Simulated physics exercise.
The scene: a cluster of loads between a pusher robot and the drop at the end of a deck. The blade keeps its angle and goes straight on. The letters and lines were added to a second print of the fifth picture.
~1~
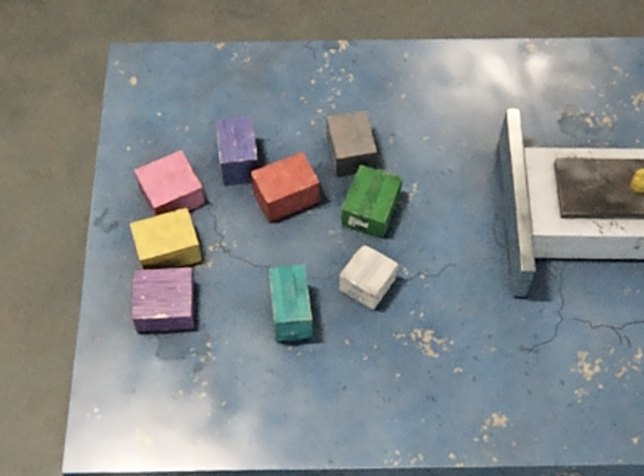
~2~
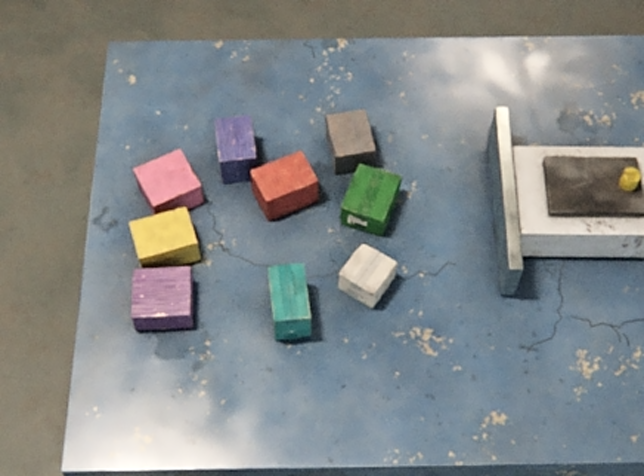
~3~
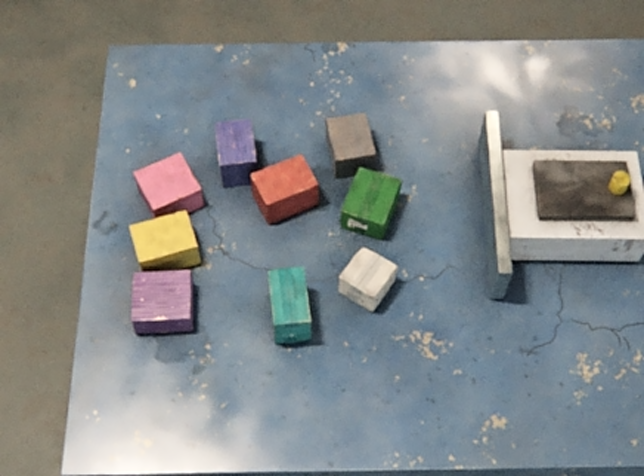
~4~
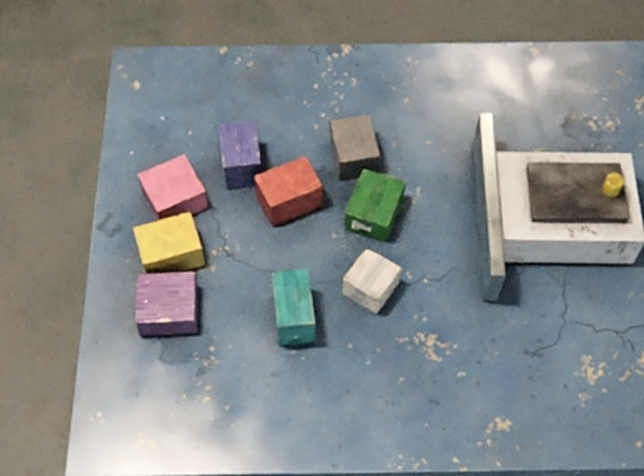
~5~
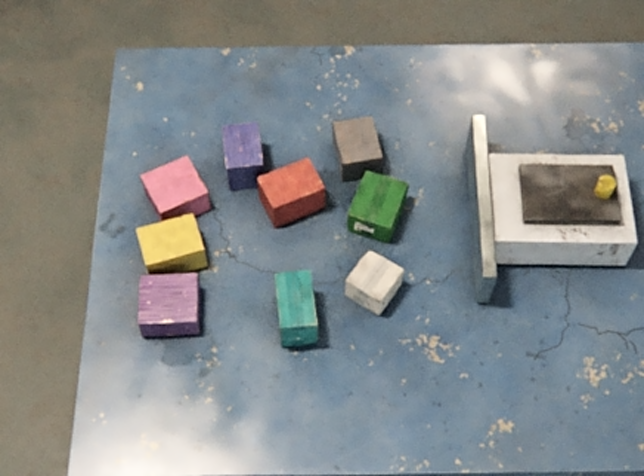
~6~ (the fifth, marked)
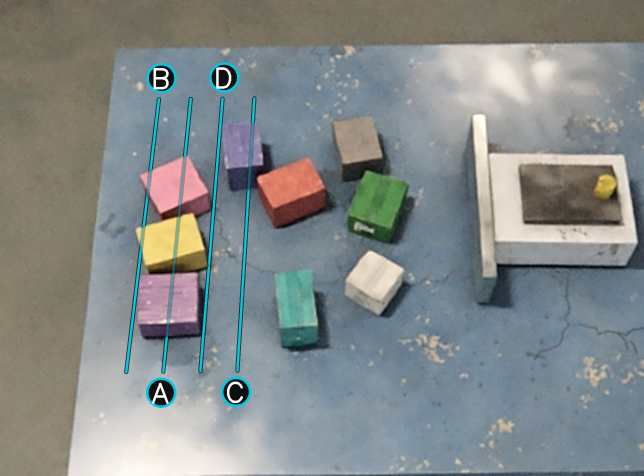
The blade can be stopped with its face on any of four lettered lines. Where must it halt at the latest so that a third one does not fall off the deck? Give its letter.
A.
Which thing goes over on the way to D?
The pink crate goes over.
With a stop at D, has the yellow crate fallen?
By then, no.
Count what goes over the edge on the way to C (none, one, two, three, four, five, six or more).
By then, none.
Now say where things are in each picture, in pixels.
Yellow crate (166, 242); white parcel (368, 277); green parcel (371, 202), in the first picture.
Robot (586, 185); pink crate (169, 186), in the second picture.
Robot (575, 189); blue crate (236, 154), in the third picture.
Robot (569, 191); red crate (289, 192), in the fourth picture.
Robot (562, 193); yellow crate (172, 247); white parcel (374, 282); green parcel (377, 207), in the fifth picture.
On the marked copy, A at (178, 225); B at (144, 225); C at (247, 224); D at (212, 225).
Taking A. A third of the way, robot (451, 194); grey crate (346, 148); white parcel (339, 289).
Two thirds of the way, robot (341, 195); pink crate (134, 190); purple crate (146, 309).
When it is over, robot (255, 196); pink crate over the edge; purple crate over the edge; two fallen.
As for the rest, B drops four; C is within the limit but short; D is within the limit but short.
